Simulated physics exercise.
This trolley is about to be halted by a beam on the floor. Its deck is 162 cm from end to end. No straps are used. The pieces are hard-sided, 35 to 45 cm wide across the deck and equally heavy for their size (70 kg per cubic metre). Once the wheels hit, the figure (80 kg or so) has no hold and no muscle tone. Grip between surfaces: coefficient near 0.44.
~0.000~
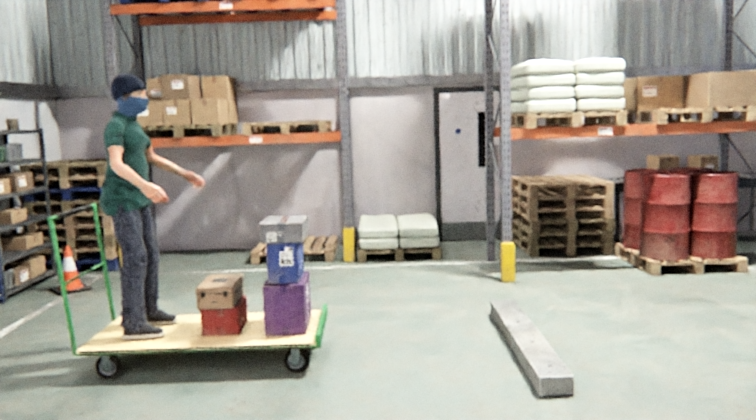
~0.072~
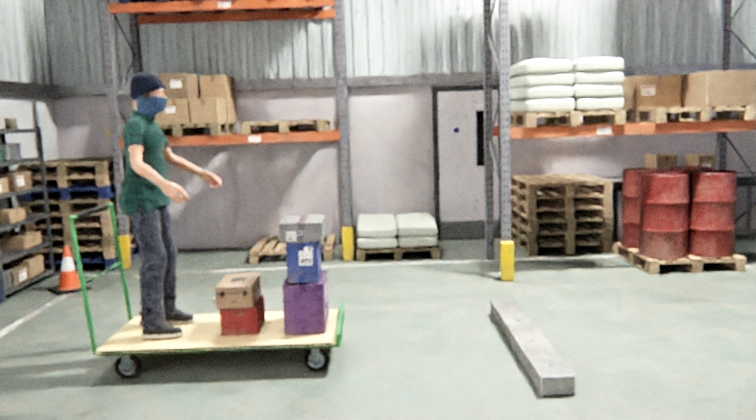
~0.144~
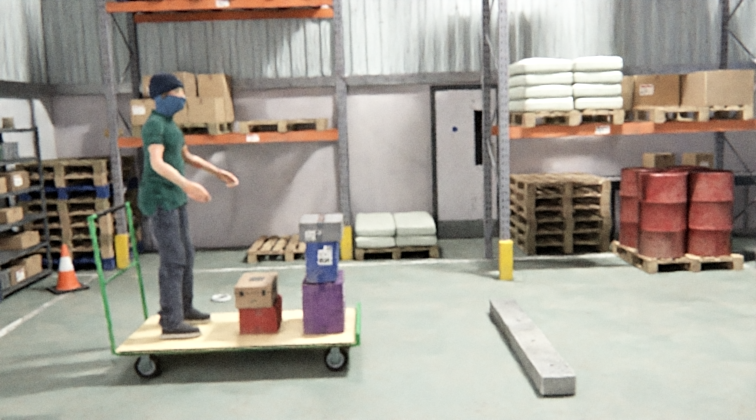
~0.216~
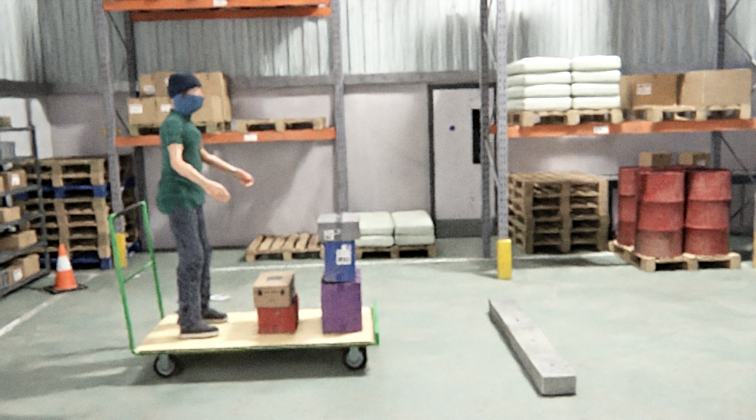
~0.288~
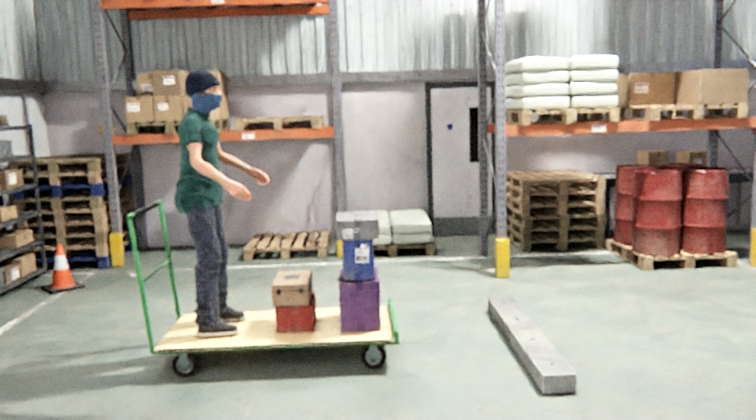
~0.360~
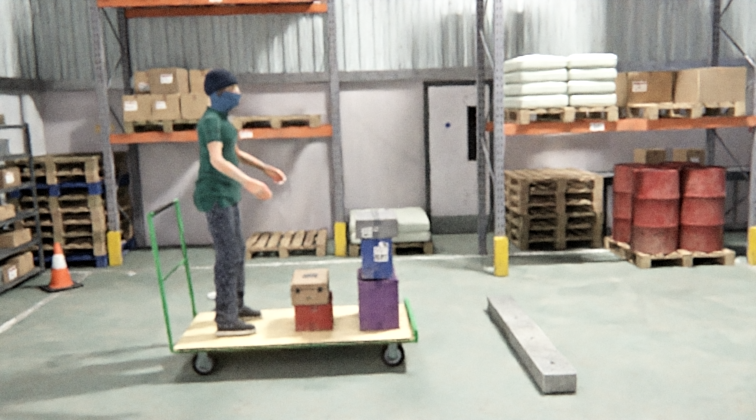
Masked figure in a green shirt standing on a flatbed trolley with stacked boxes, rolling steadily right across a warehouse floor.
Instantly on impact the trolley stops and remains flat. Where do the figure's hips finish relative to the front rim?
The figure's hips finish short of the front rim.
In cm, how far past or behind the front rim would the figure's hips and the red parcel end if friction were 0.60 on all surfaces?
Hips 60 behind, red 50 behind.
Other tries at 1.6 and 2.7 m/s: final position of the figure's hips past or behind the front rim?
The first try ends 70 cm behind the front rim, the second 80 cm past it.
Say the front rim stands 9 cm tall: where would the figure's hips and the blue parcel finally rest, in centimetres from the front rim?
In that case hips 70 behind, blue 40 past.
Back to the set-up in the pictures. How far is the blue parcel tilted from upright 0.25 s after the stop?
Some 40°.
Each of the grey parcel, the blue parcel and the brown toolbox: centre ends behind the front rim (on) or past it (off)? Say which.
Final: Grey gone, blue gone, brown secure.
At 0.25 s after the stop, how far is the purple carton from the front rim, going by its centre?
Roughly 15 cm short of the front rim.
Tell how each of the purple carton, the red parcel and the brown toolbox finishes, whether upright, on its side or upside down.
They come to rest with purple standing properly, red standing properly and brown standing properly.
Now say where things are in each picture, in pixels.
The first frame shows hips (127, 195), red parcel (225, 315), rim corner (318, 342); 145 cm still to roll.
The second frame shows hips (145, 194), red parcel (243, 314), rim corner (338, 342); 132 cm still to roll.
The third frame shows hips (164, 194), red parcel (261, 314), rim corner (358, 341); 120 cm still to roll.
The fourth frame shows hips (182, 193), red parcel (279, 313), rim corner (377, 340); 107 cm still to roll.
The fifth frame shows hips (199, 192), red parcel (297, 312), rim corner (397, 339); 94 cm still to roll.
The sixth frame shows hips (218, 191), red parcel (314, 310), rim corner (416, 337); 81 cm still to roll. Speed about 1.8 m/s.
Impact comes at 0.81 s.
After 1.06 s the figure's hips are 92 cm behind the rim, near (395, 217) in the last picture's view.
After 1.36 s the figure's hips are 61 cm behind the rim, near (438, 254) in the last picture's view.
After 1.81 s the figure's hips are 65 cm behind the rim, near (433, 258) in the last picture's view.
At rest, 3.3 s, past the rim, blue parcel and grey parcel; behind it, purple carton, red parcel, brown toolbox and the figure's hips.
